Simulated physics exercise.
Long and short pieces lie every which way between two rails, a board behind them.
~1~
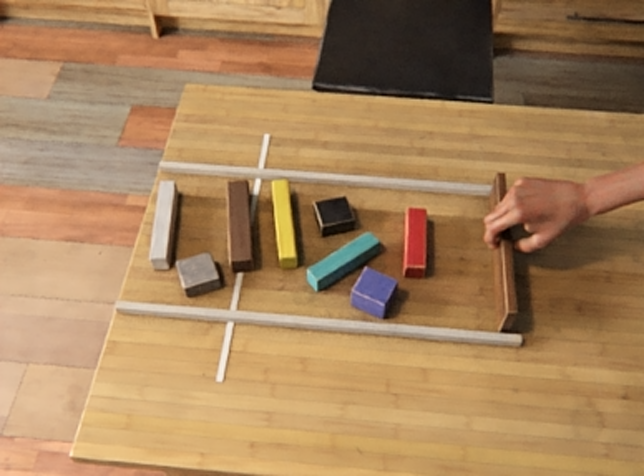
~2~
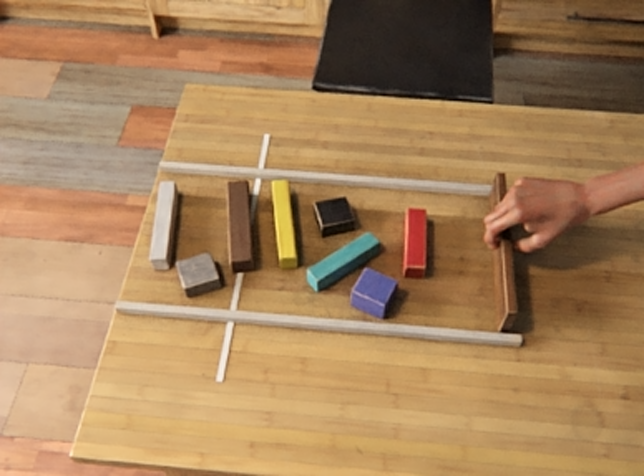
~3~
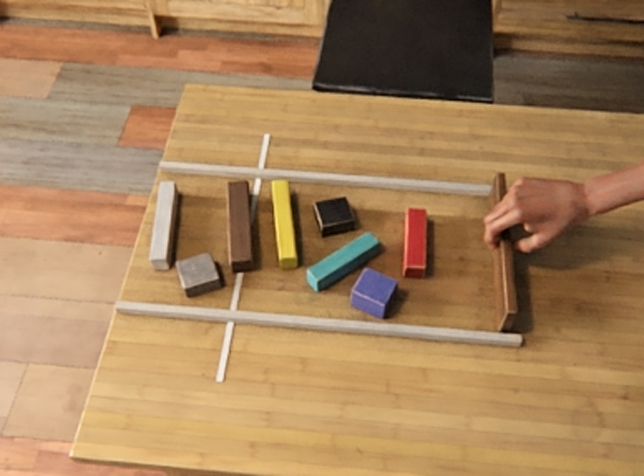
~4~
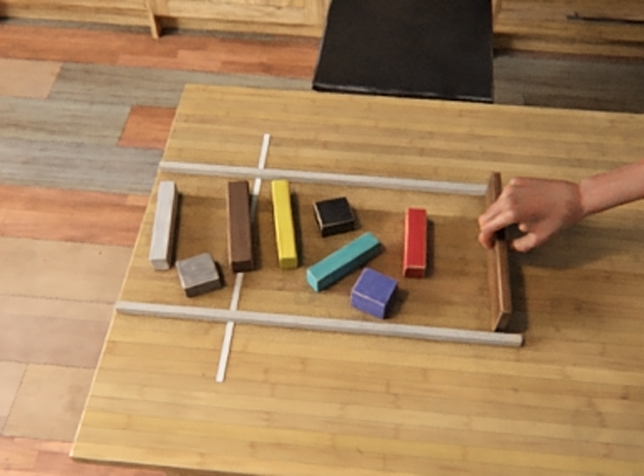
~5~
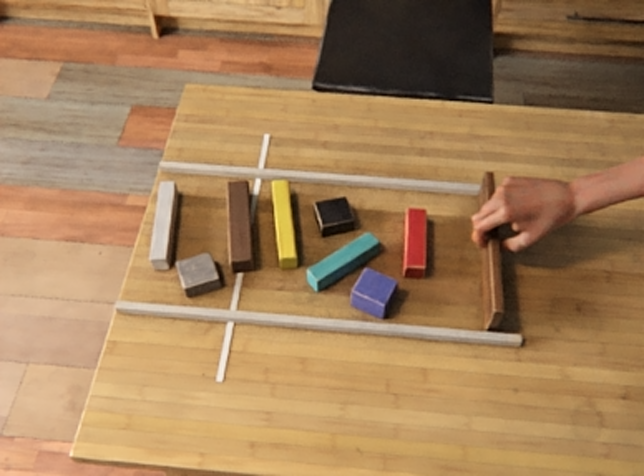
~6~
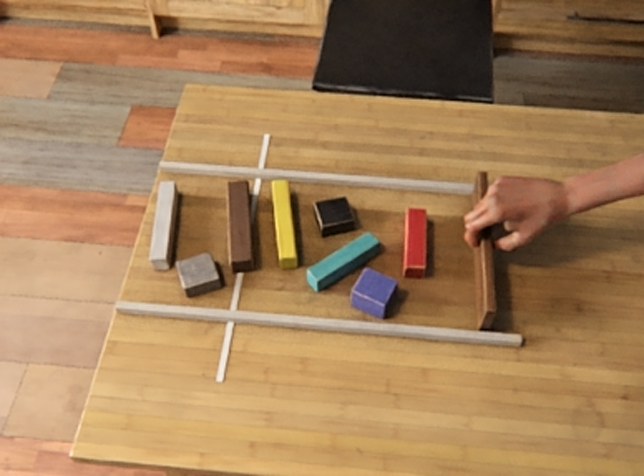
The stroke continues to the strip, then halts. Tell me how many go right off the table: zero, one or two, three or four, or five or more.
Dropped: Not a single one.
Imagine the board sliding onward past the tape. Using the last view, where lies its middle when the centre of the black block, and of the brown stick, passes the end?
The middle is at (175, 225) when it's the black block, and at (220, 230) when it's the brown stick.
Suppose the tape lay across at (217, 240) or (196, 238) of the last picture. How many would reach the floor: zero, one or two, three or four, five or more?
1 or 2; either three or four.
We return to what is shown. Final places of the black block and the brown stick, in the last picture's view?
The black block settles near (217, 203); as for the brown stick, near (169, 220).
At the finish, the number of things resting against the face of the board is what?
Contact count: 2.
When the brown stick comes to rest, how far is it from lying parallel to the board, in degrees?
It sits some 10° out of line.
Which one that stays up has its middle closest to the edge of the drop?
It's the white bar.
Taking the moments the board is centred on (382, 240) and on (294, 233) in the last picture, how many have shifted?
Counts: 3, 7.
A little later, none off yet; white bar at rest near (165, 224); grey block at rest near (199, 275); brown stick at rest near (240, 225).
When it is over, the number that fall off is zero.
